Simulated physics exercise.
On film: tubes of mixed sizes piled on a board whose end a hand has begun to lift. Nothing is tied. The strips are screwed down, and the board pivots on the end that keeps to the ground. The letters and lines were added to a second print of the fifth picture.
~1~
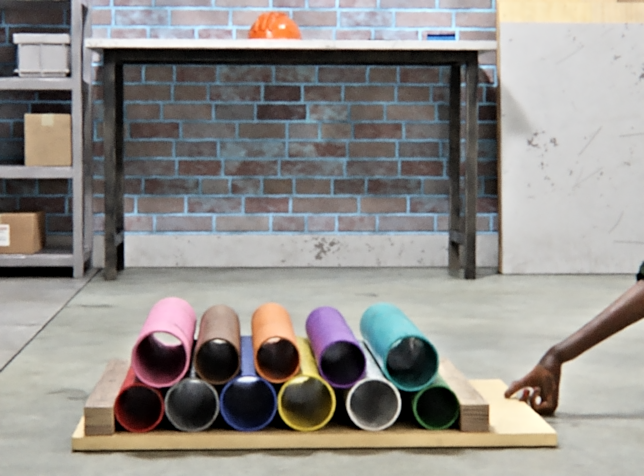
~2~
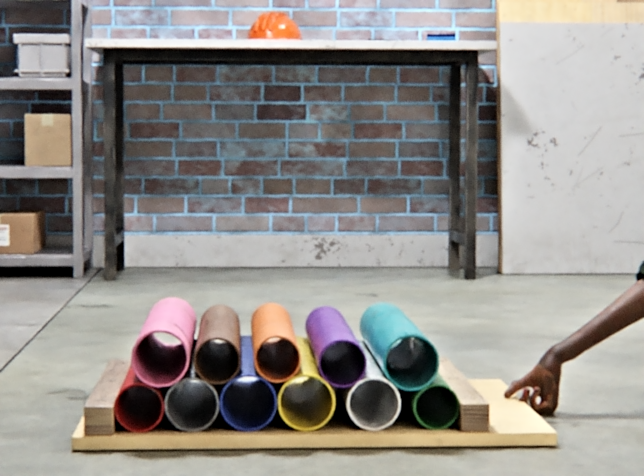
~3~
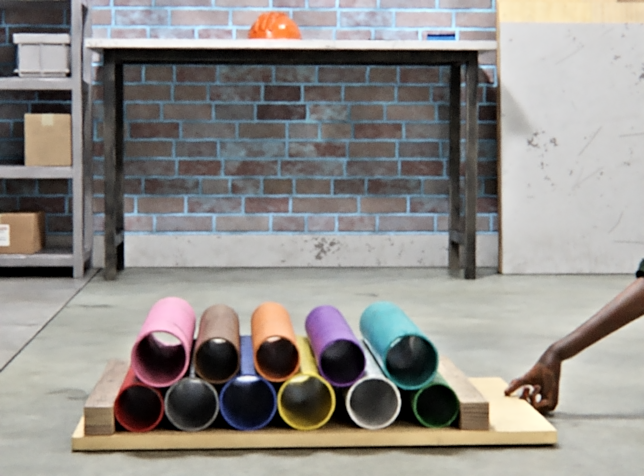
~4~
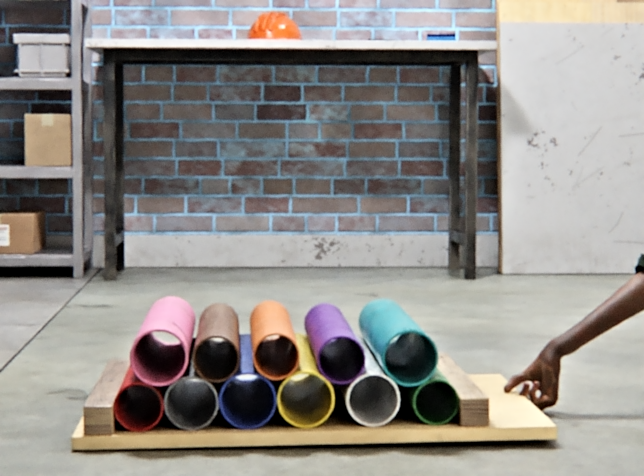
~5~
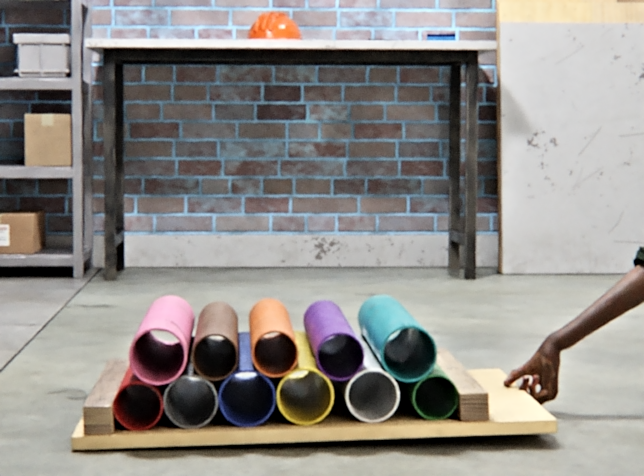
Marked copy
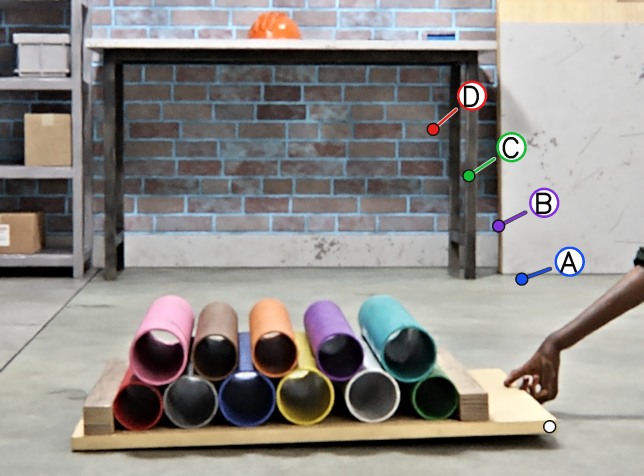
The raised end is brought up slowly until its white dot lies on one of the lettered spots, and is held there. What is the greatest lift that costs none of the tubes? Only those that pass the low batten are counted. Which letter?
Raise it to A.
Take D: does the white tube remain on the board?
Yes, with D.
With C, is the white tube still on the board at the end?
Yes.
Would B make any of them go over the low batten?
Yes.
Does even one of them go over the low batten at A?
No.
On the marked copy, A at (522, 279); B at (499, 226); C at (469, 176); D at (433, 129); the white dot at (550, 426).
Following A. Soon after the start, board at 14°.
Later, board at 20°.
In the end, board at 20°, none over the low batten.
As for the rest, B one over the low batten (pink); C five over the low batten; D five over the low batten.
